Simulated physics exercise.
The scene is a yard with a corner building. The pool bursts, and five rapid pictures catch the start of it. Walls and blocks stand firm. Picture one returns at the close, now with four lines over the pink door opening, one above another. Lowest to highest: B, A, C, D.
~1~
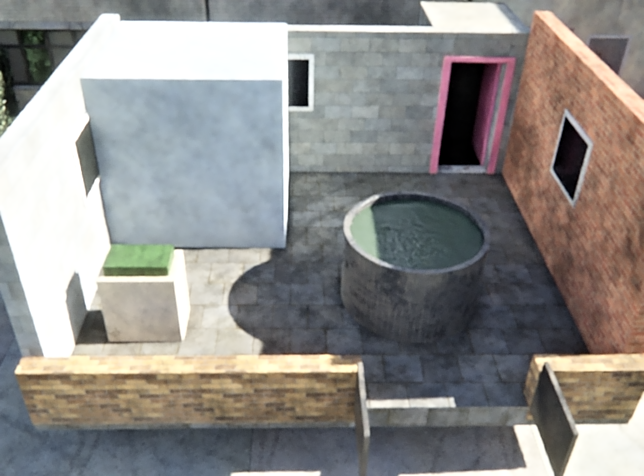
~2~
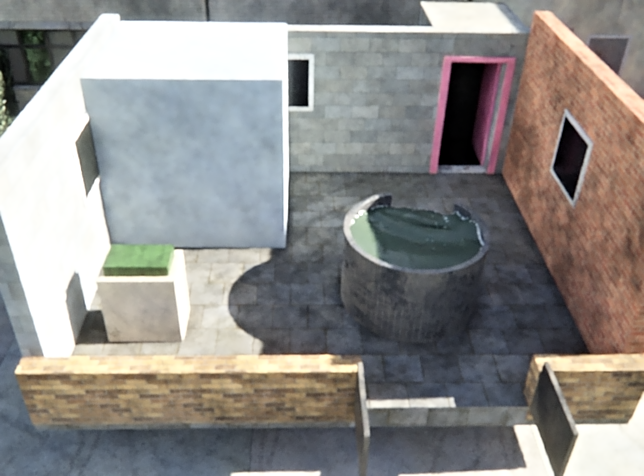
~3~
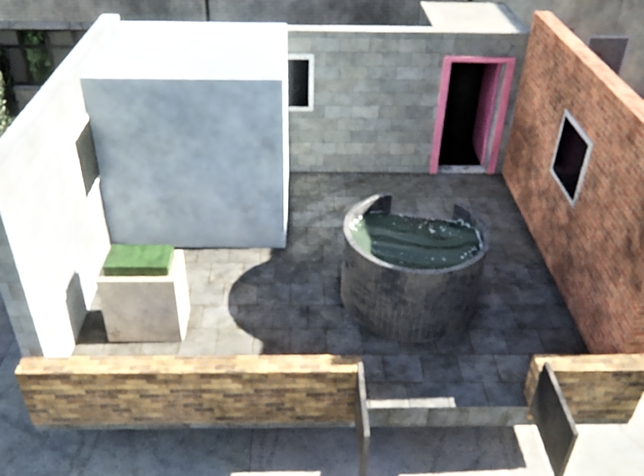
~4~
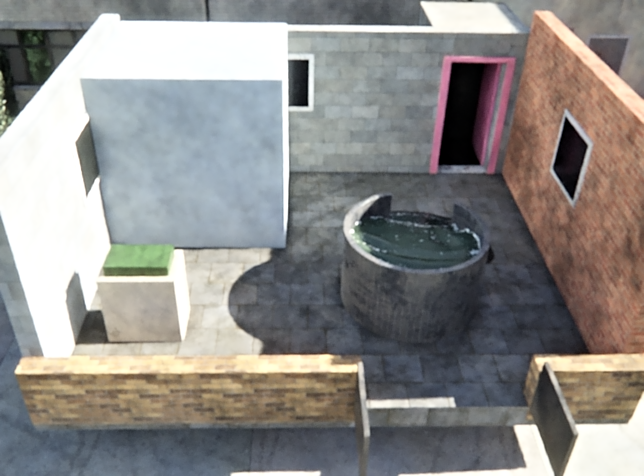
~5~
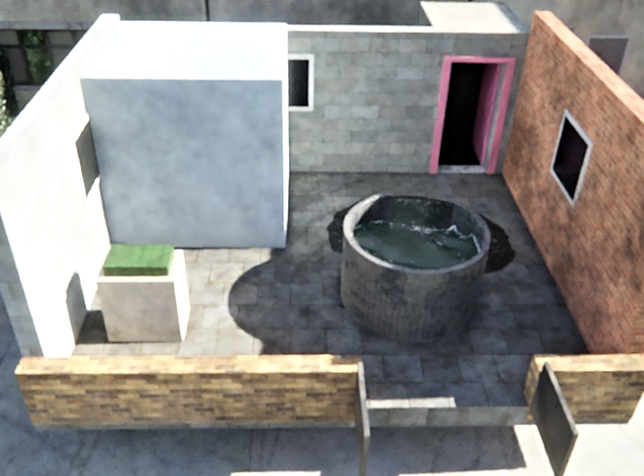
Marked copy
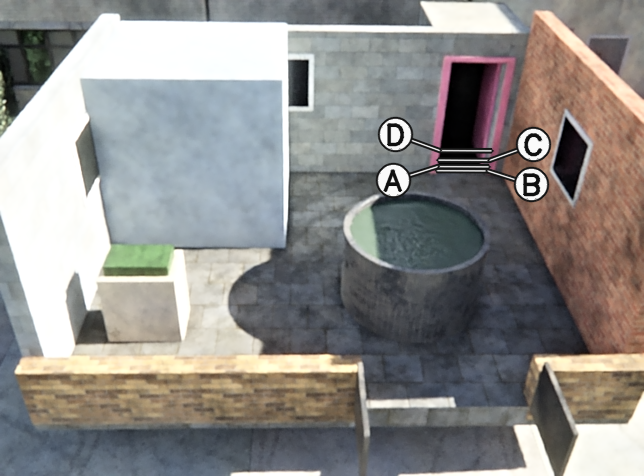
Water in a round stone pool churns, splashes over the rim and wets the paving.
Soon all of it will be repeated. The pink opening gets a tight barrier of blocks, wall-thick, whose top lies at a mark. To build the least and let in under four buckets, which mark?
D will do.
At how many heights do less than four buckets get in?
One.
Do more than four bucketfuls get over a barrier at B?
Yes, that goes wrong.
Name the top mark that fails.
C it is.
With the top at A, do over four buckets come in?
Yes, that goes wrong.
In white, A at (463, 166); B at (462, 170); C at (464, 160); D at (465, 150); from the bottom up B, A, C, D.
With A, dozens of bucketfuls pour in.
With B, dozens of bucketfuls pour in.
With C, about 9 bucketfuls get in.
With D, a bucket or two gets in.
